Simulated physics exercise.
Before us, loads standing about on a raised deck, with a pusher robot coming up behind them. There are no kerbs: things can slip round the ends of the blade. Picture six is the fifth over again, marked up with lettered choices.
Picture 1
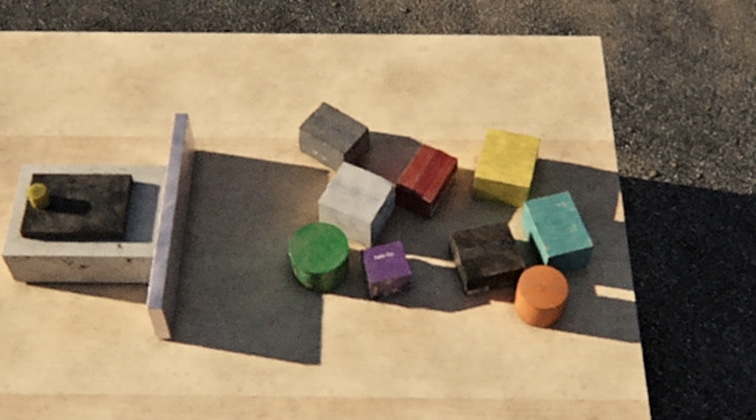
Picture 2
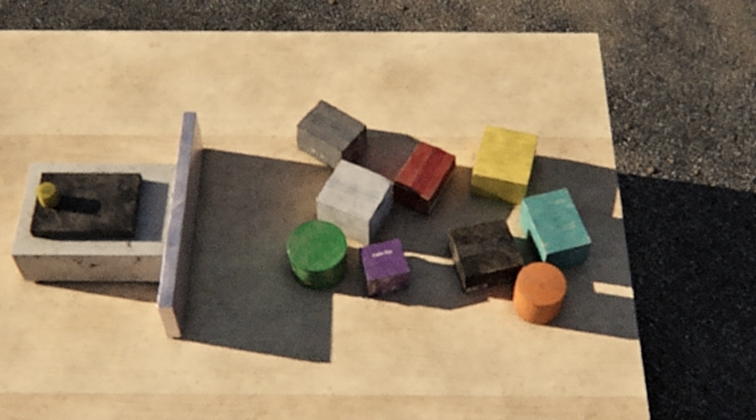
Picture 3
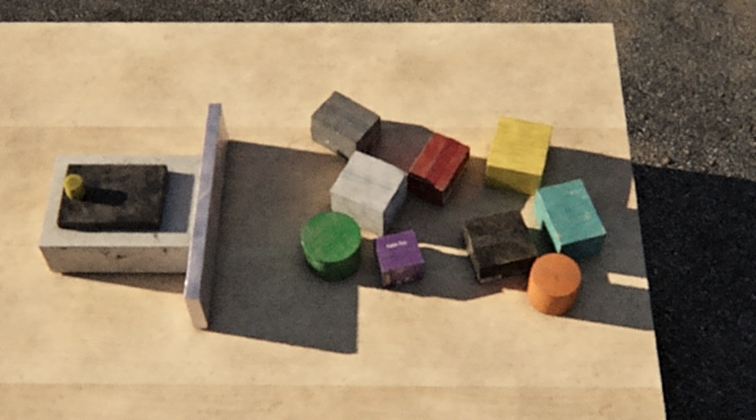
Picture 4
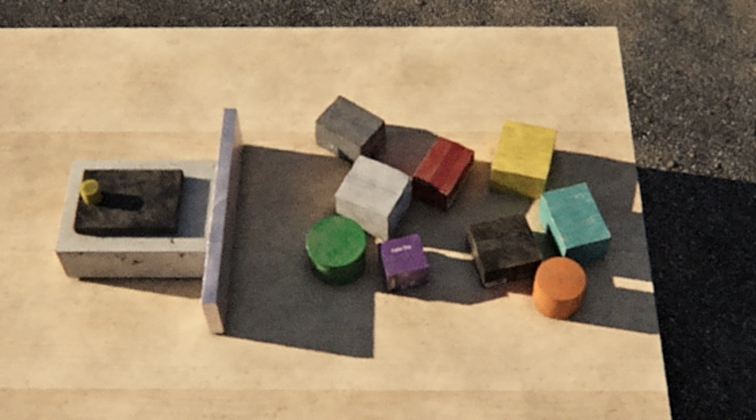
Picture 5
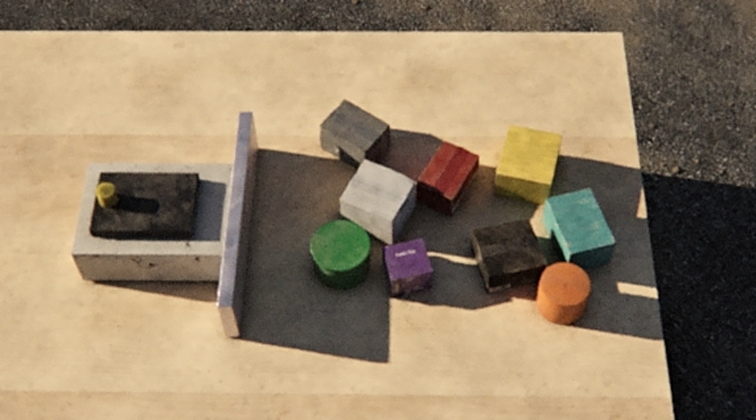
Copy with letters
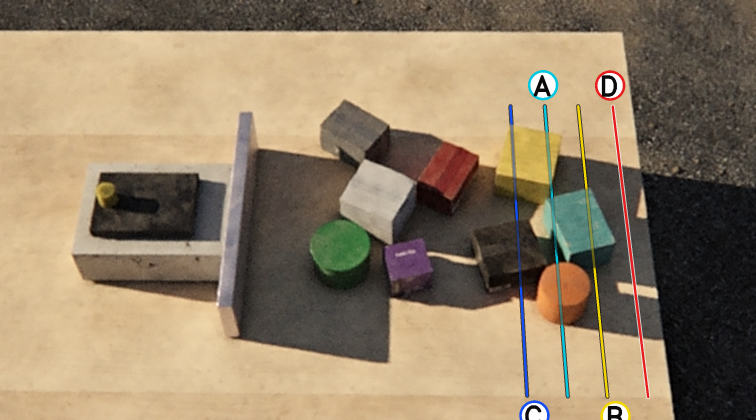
In the video, a pale, boxy machine with a wide upright front panel moves a short way right across a light-coloured deck, narrowing the gap to a cluster of coloured blocks and cylinders, which stay in place on the surface.
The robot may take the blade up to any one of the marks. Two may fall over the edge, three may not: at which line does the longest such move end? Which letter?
A is the last line within the limit.
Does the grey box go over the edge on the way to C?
No.
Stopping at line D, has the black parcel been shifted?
Yes.
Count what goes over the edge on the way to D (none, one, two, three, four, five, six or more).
By then, six or more.
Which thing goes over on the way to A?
The turquoise crate goes over.
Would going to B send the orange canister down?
Yes.
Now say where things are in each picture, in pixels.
The first picture shows purple box (386, 271); black parcel (486, 258); red box (427, 181).
The second picture shows robot (94, 203); yellow crate (505, 165).
The third picture shows robot (122, 195); green pail (333, 247).
The fourth picture shows robot (137, 200); turquoise crate (574, 226).
The fifth picture shows robot (153, 203); purple box (408, 268); black parcel (508, 255); red box (448, 178).
On the copy, A at (555, 239); B at (592, 239); C at (518, 239); D at (629, 240).
On A. First, robot (268, 204); grey box (398, 136); red box (454, 174).
Then, robot (382, 204); turquoise crate (605, 224); black parcel (560, 250).
Finally, robot (471, 205); turquoise crate over the edge; black parcel (648, 247); one fallen.
By contrast, B drops four; C is within the limit but short; D drops seven.
